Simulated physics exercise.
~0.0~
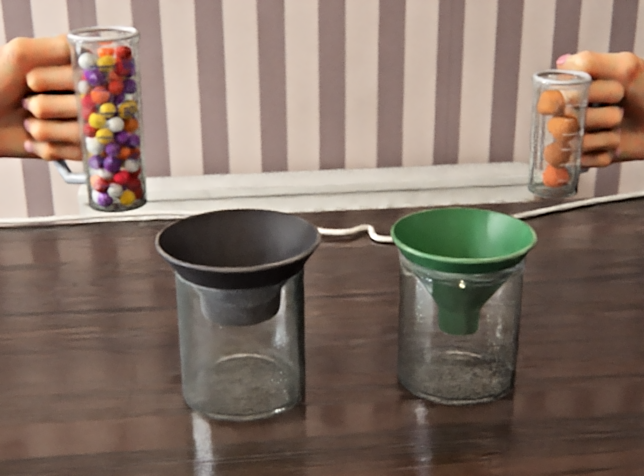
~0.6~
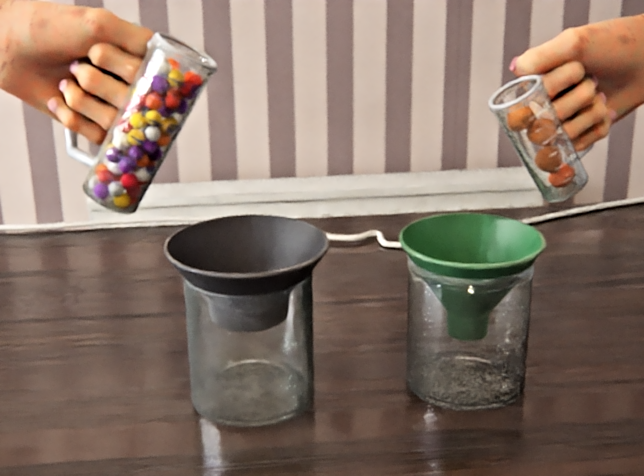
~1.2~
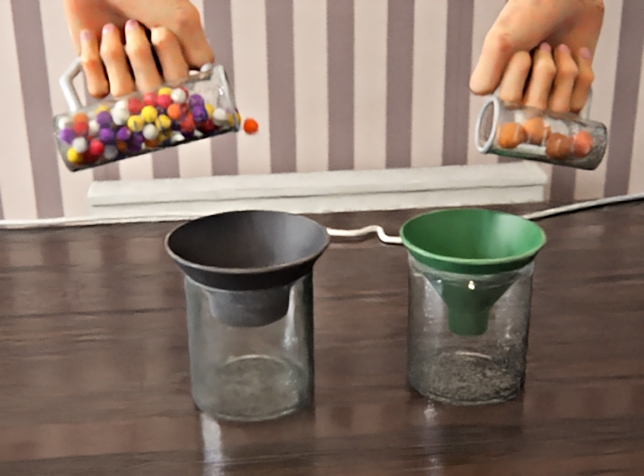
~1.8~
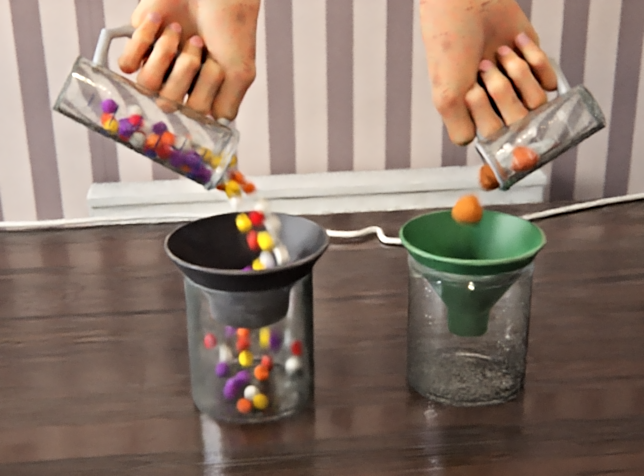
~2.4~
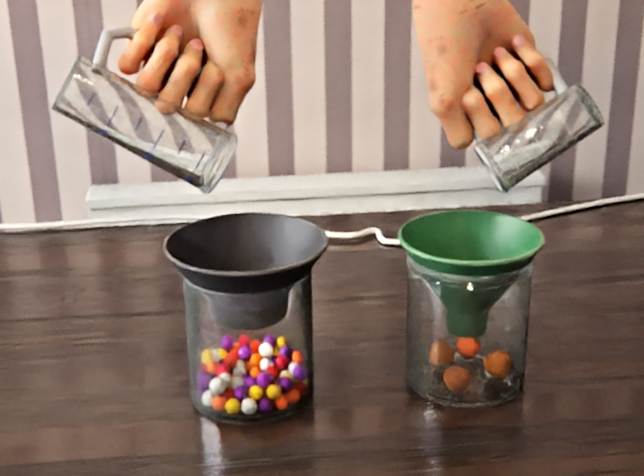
At first, two hands hold clear handled cups upright above a dark table, the left one full of small multicolored balls and the right one holding a few larger orange balls. Below stand two glass jars, one with a black funnel and one with a green funnel. The hands bring the cups inward and tilt them onto their sides over the jars. They tip the cups further, and the small balls stream through the black funnel while the orange balls drop toward the green one. Finally, both cups are empty, and all the balls rest inside the jars, with neither funnel jammed.
